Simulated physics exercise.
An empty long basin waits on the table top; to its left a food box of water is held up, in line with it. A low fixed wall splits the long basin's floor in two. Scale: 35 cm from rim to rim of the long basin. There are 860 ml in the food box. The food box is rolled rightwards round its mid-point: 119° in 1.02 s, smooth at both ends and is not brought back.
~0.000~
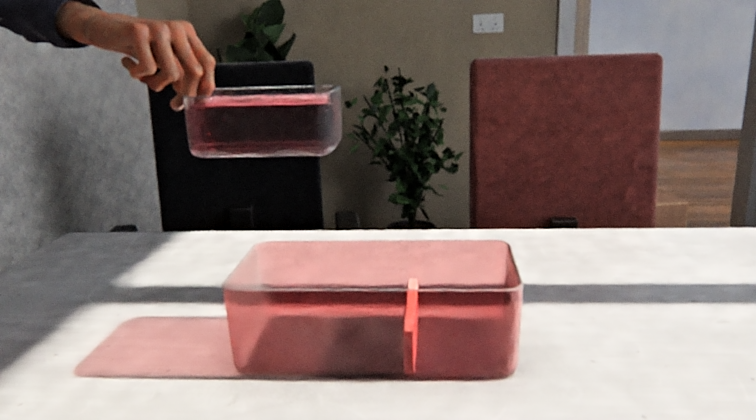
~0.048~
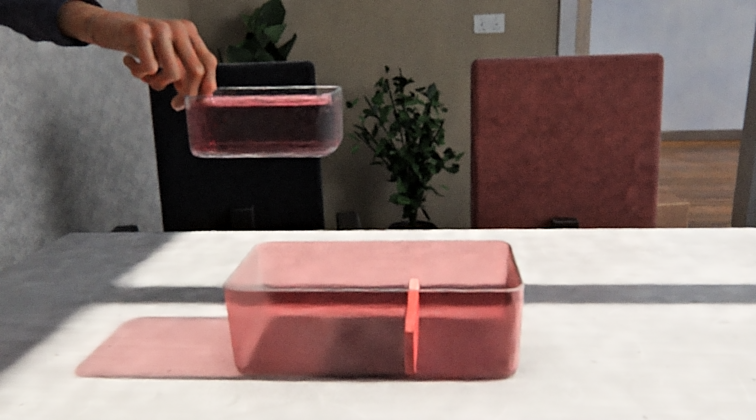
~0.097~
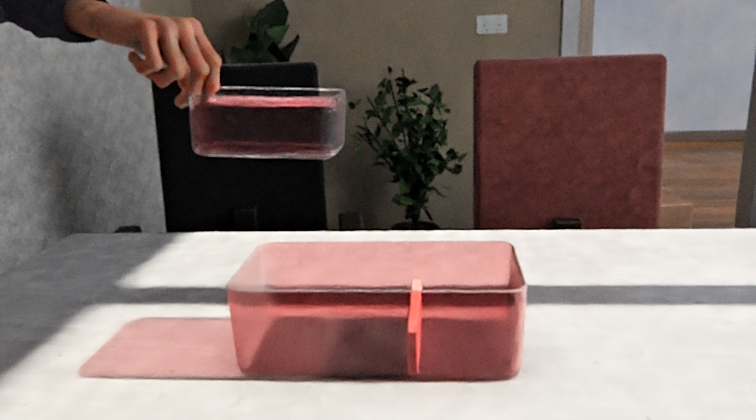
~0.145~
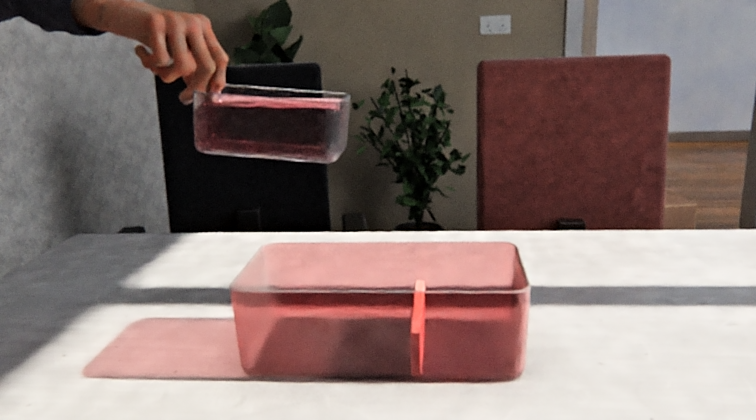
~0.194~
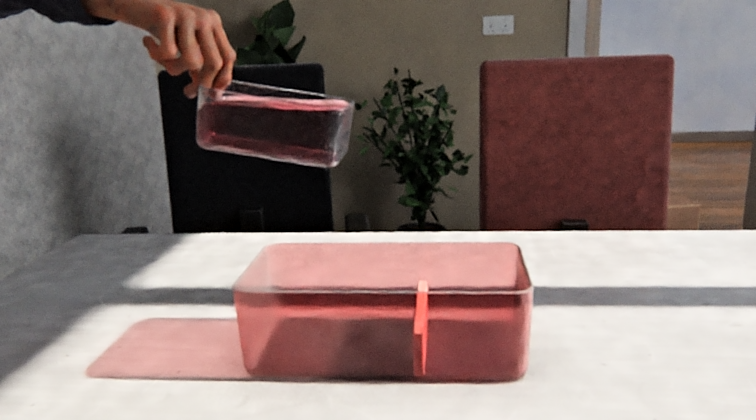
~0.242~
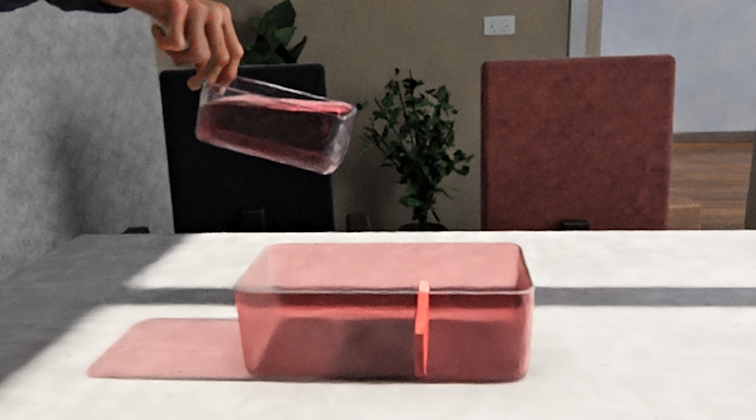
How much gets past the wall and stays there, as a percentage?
Roughly 47 per cent is past the wall.
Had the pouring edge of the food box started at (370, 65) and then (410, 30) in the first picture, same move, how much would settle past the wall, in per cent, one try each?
First 70, then 65 per cent.
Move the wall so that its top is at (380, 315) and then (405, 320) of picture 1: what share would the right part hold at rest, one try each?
In turn about 70 and 50 per cent.
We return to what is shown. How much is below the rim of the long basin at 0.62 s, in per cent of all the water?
About 26 per cent.
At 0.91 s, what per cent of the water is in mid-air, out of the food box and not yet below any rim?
Near 6 in a hundred.
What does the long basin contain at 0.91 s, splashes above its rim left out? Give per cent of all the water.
Near 90 in a hundred.
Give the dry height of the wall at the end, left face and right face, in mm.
Left about 44 mm, right about 36 mm.
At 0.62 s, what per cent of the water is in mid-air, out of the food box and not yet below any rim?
Near 52 in a hundred.
By 0.62 s the tilt is 80° and 22 per cent is still to pour, 6 is left of the wall and 20 right of it.
By 0.91 s the tilt is 115° and 3 per cent is still to pour, 43 is left of the wall and 46 right of it.
By 1.20 s the tilt is 119° and 0 per cent is still to pour, 49 is left of the wall and 47 right of it.
By 1.52 s the tilt is 119° and 0 per cent is still to pour, 49 is left of the wall and 47 right of it.
At rest 49 per cent lies left of the wall, 47 right of it and 4 outside.
